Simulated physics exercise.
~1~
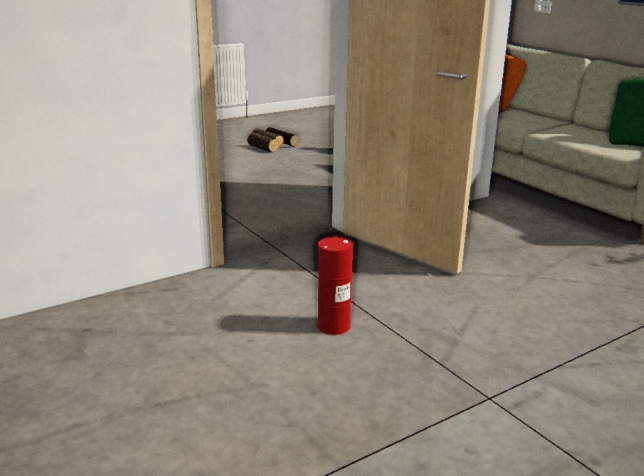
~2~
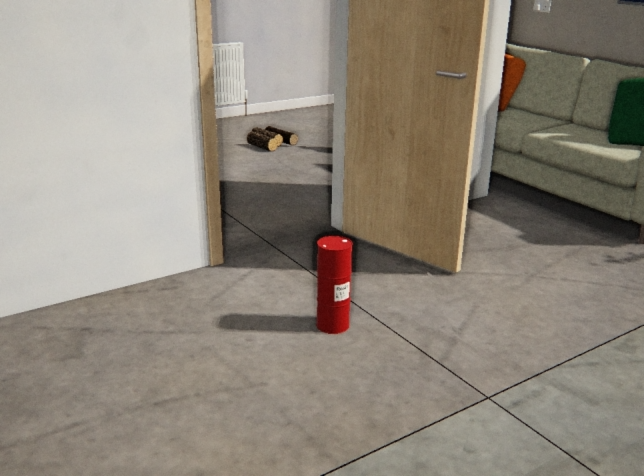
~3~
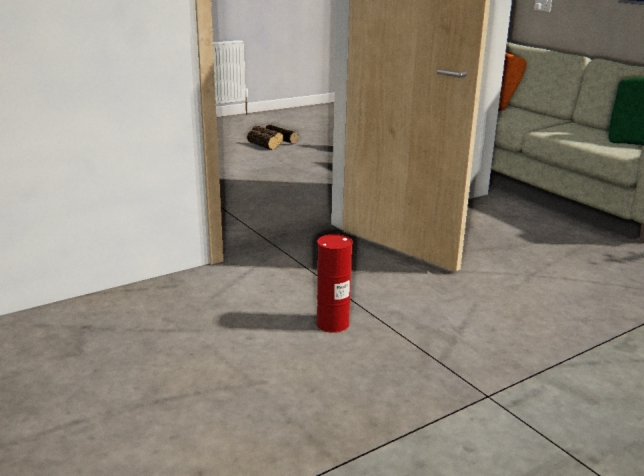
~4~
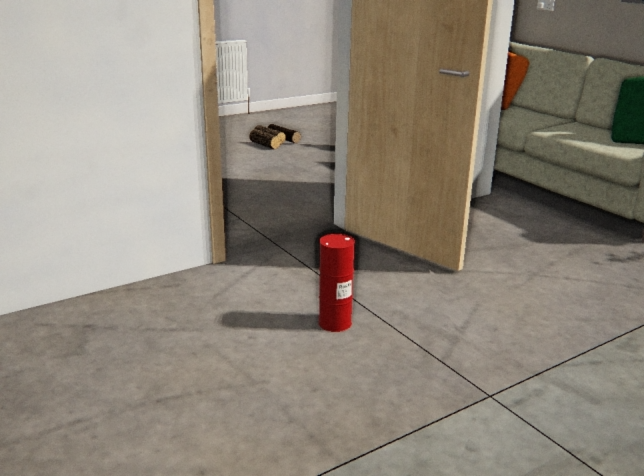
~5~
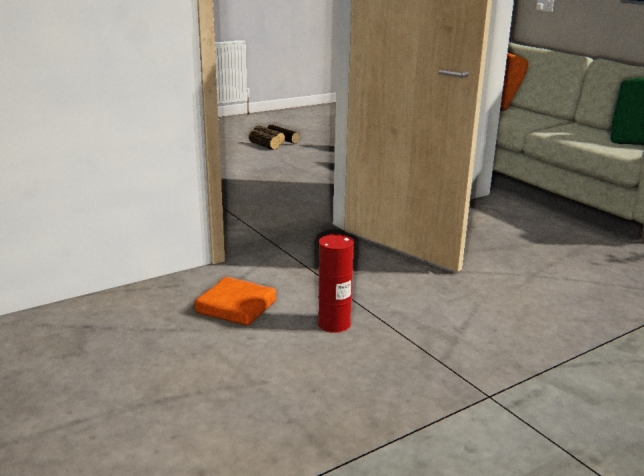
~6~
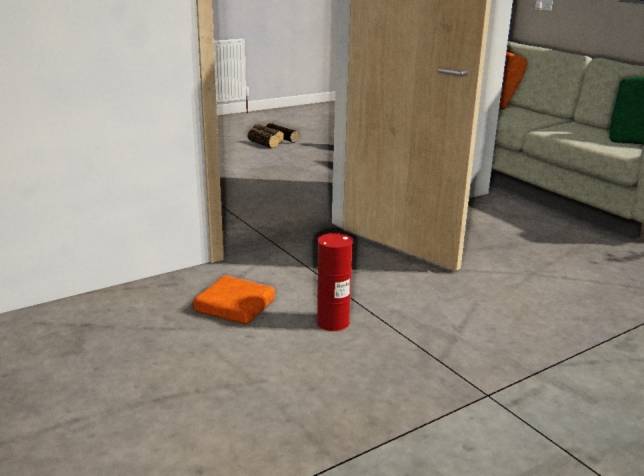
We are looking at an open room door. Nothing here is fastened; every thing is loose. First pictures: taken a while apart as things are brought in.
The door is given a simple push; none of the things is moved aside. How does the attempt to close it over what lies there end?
Most likely it will sit flush in the frame.
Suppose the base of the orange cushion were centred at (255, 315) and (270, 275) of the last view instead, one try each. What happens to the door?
Well, on try one it completes its arc, and on try two it is halted early.
Then, 0.80 s later than the last frame, open by 89°.
Then, 1.60 s later than the last frame, open by 60°.
Then, 2.20 s later than the last frame, open by 36°.
Then, 2.80 s later than the last frame, open by 13°.
When it is over, open by 0°; both as before. End places, in pixels of the last picture, orange cushion near (235, 299).
